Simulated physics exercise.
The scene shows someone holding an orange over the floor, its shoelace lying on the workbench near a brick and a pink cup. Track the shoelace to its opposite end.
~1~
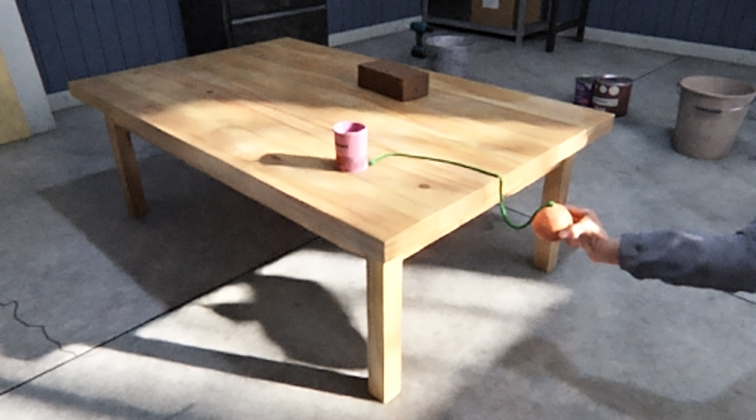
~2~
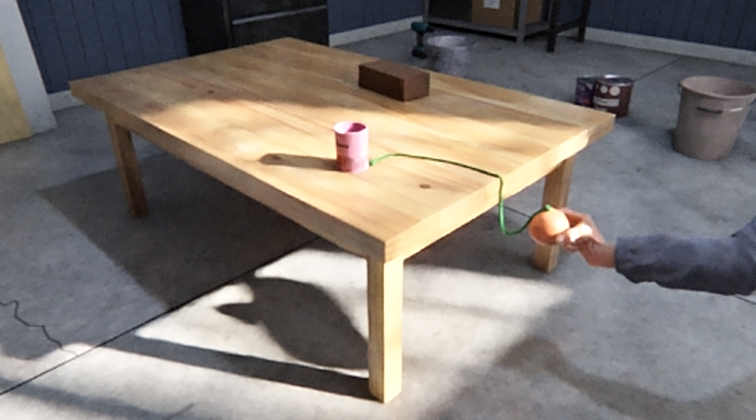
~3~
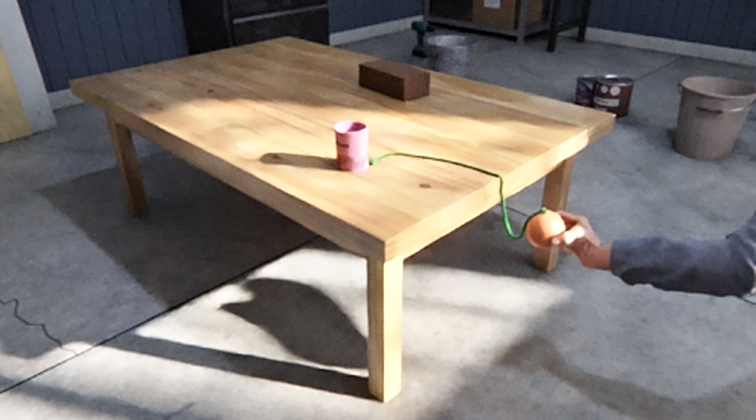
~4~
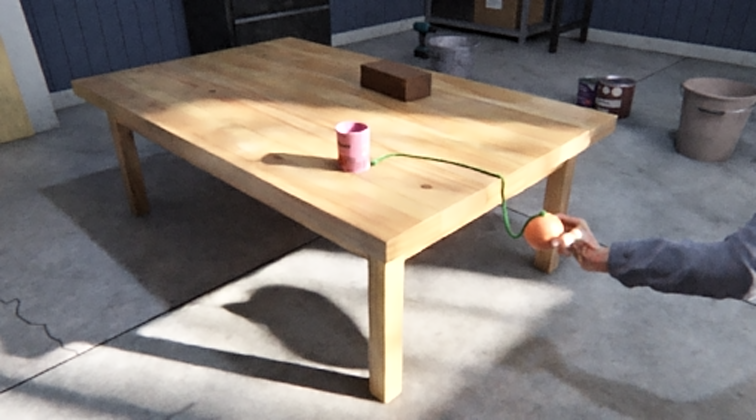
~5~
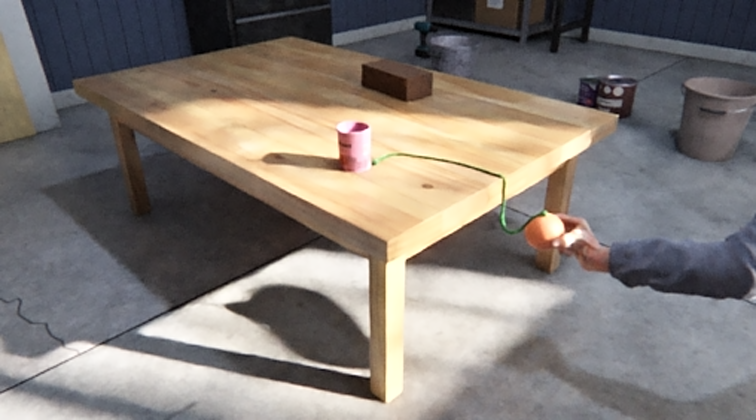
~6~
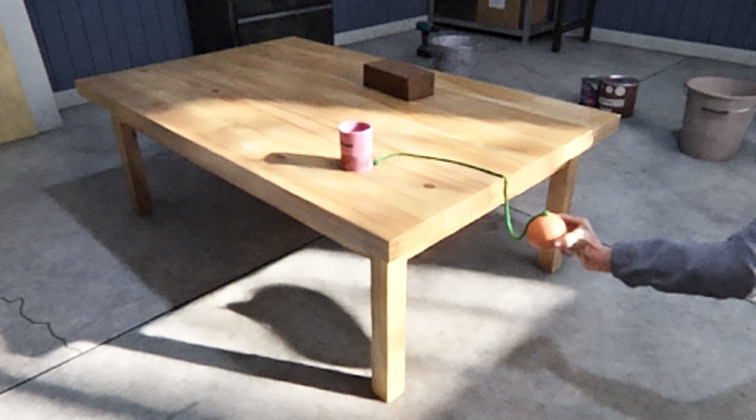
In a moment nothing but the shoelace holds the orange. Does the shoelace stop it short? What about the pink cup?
Well, the orange falls all the way; as for the pink cup, it tumbles off after it.
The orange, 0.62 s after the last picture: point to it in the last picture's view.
I'd say close to (519, 344).
Then, 0.30 s later than the last view, orange on the floor near (529, 336); brick as before; cup tugged along near (389, 145).
Then, 0.62 s later than the last view, orange on the floor near (519, 344); brick as before; cup down on the floor.
Then, 0.94 s later than the last view, orange on the floor near (544, 353); brick as before; cup down on the floor.
Finally, orange on the floor near (560, 362); brick as before; cup down on the floor. The orange drops all the way and the pink cup is dragged off.
